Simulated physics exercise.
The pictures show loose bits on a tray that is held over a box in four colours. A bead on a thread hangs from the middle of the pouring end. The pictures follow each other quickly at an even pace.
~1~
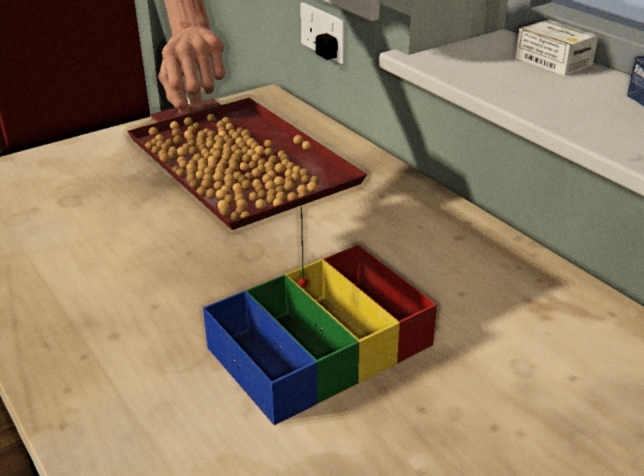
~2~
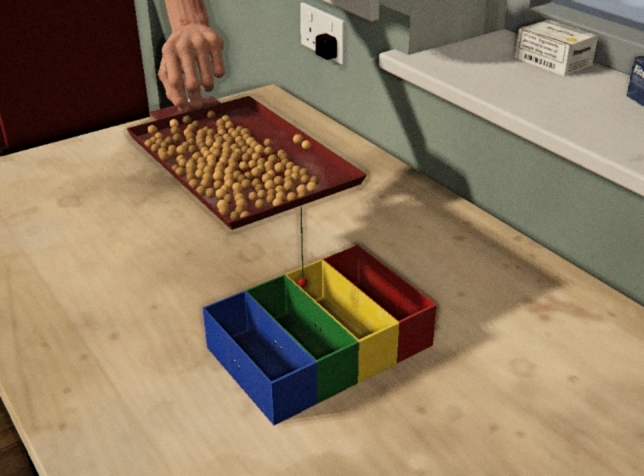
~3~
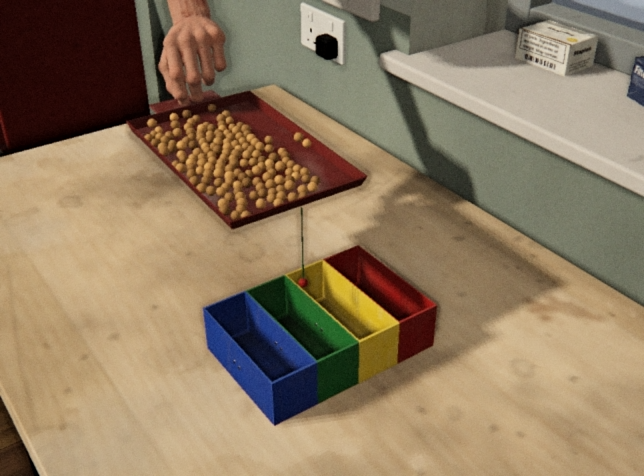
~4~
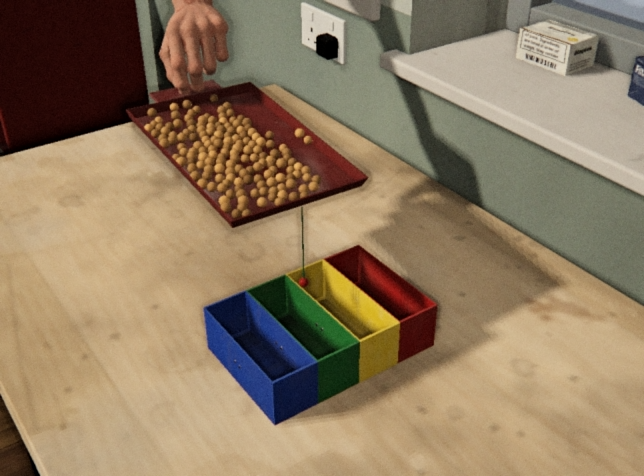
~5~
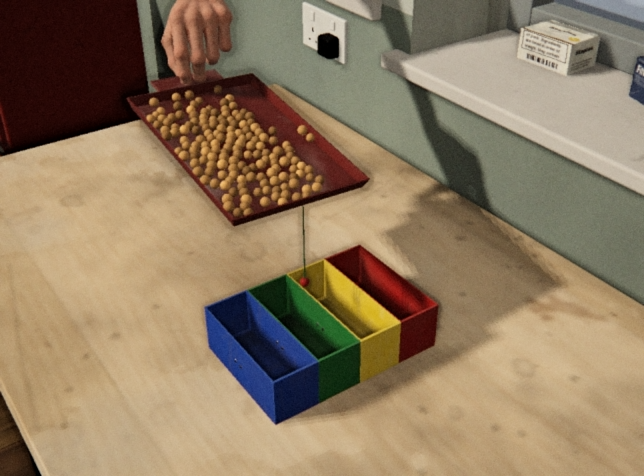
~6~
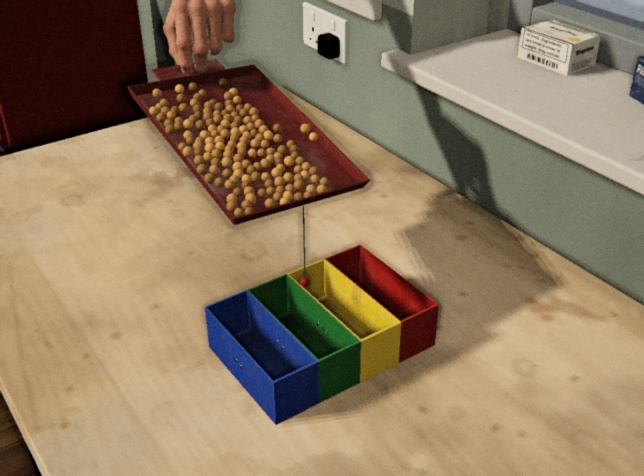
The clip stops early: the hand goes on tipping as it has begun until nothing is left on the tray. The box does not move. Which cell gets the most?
Fullest: The red cell.
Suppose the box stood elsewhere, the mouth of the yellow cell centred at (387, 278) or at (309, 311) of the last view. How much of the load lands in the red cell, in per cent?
Roughly 0 per cent, and 40 per cent.
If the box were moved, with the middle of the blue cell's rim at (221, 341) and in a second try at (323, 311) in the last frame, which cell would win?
At the first place that red cell, at the second the green one.
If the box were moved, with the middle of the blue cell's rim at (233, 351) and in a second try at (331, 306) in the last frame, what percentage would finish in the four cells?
The first gives 60 %, the second 90 %.
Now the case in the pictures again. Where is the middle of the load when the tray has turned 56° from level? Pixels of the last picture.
Around (335, 202).
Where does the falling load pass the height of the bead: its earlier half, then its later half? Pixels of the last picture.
Around (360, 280) and then (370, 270).
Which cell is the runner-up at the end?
It is yellow.
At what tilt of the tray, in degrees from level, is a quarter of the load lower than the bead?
At some 55 degrees.
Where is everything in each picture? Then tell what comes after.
The first picture shows corners of the pouring end near (232, 219) and (361, 174), level; middle of the load near (224, 163), round wooden beads; bead on its thread near (303, 282); blue cell near (295, 389); green cell near (338, 368); yellow cell near (378, 348); red cell near (416, 330).
The second picture shows corners of the pouring end near (231, 219) and (361, 174), level; middle of the load near (224, 161).
The third picture shows corners of the pouring end near (232, 219) and (362, 175), tipped barely, lowest at the right corner; middle of the load near (224, 158).
The fourth picture shows corners of the pouring end near (233, 217) and (363, 176), tipped a little, lowest at the right corner; middle of the load near (225, 153).
The fifth picture shows corners of the pouring end near (235, 216) and (364, 177), tipped a little, lowest at the right corner; middle of the load near (228, 148).
The sixth picture shows corners of the pouring end near (236, 215) and (365, 179), tipped a little, lowest at the right corner; middle of the load near (232, 145), all but a few on the move; blue cell near (296, 389); green cell near (339, 368); yellow cell near (380, 348); red cell near (418, 330).
Shortly afterwards, tray tipped steeply; near half on the tray; a little in the yellow cell; a little in the red cell; only a few in the green cell; only a few in the blue cell; near a quarter falling or outside the box.
Next, tray tipped right over; near half in the red cell; near a third in the yellow cell; a little in the green cell; only a few in the blue cell; a little falling or outside the box.
Some moments later, tray tipped past a quarter turn; near half in the red cell; near a third in the yellow cell; a little in the green cell; only a few in the blue cell; a little falling or outside the box.
In the end, tray tipped past a quarter turn; near half in the red cell; near a third in the yellow cell; a little in the green cell; only a few in the blue cell; a little outside the box.
